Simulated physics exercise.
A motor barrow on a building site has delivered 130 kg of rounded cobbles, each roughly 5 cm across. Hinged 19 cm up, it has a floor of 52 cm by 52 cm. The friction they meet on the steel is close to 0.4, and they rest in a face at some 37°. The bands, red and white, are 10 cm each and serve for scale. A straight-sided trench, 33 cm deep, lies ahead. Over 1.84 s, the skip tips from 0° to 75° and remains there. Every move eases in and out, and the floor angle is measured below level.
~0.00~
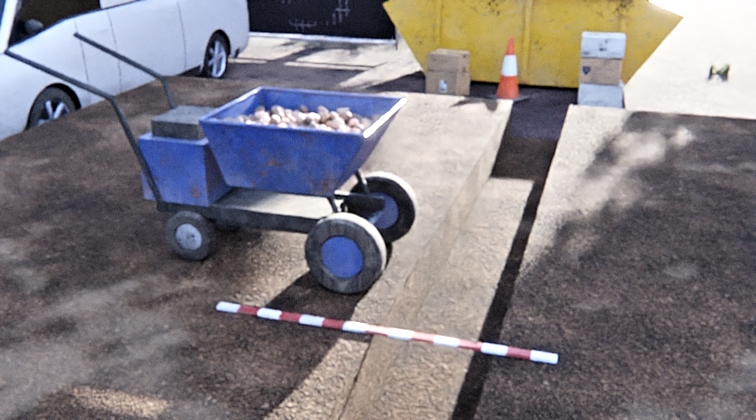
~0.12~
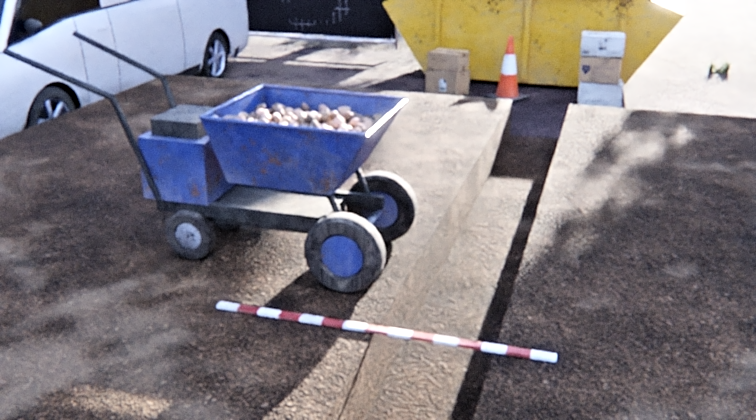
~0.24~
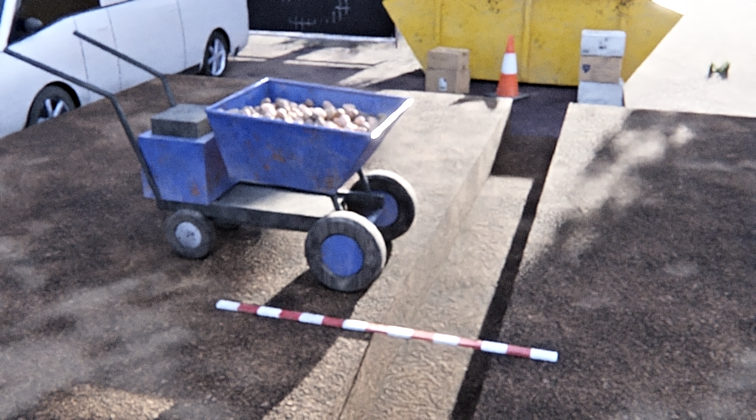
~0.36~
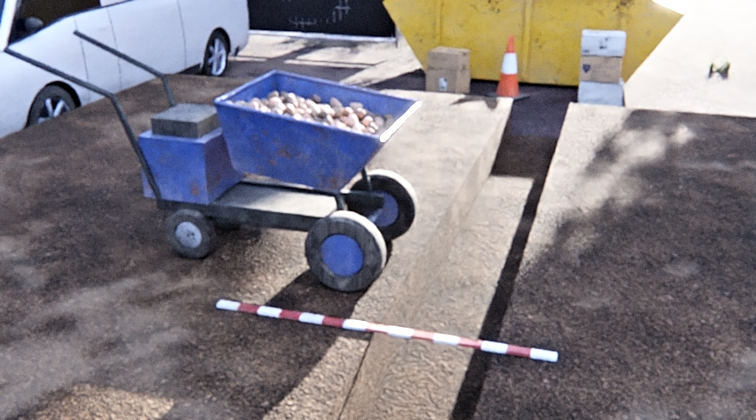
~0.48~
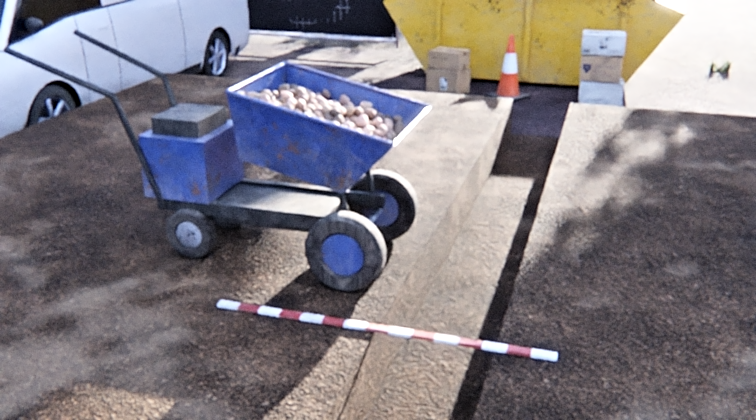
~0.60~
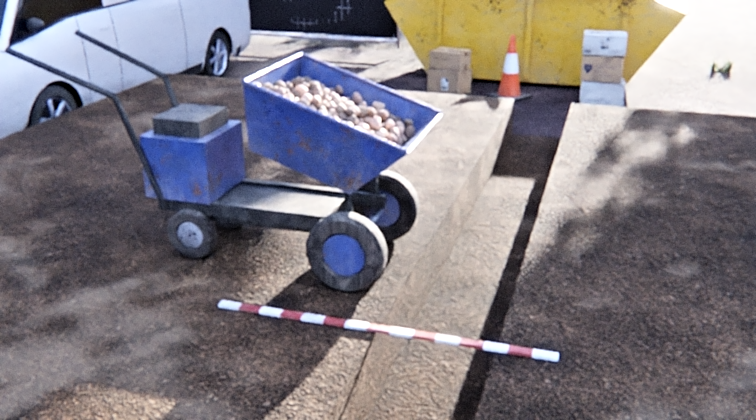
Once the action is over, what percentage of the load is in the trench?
About 57 in every hundred.
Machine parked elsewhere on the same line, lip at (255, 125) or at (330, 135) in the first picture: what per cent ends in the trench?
85 and 95 %.
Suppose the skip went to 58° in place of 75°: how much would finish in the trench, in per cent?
I'd guess some 20 in a hundred.
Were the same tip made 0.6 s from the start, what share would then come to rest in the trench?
Trench share: Approx. 30%.
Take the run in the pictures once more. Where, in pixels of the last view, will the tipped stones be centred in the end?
The tipped stones centre close to (508, 318).
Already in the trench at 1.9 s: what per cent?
I'd put it near 15 per cent.
After 1.4 s the floor is at 63°; 100 % in the skip; the foremost stones are at (487, 213).
After 1.9 s the floor is at 75°; 56 % in the skip, 16 % in the trench, 28 % past the trench; the foremost stones are at (617, 305).
After 2.3 s the floor is at 75°; 28 % in the skip, 27 % in the trench, 44 % past the trench; the foremost stones are at (675, 306).
After 4.2 s the floor is at 75°; 0 % in the skip, 57 % in the trench, 43 % past the trench; the foremost stones are at (694, 311).
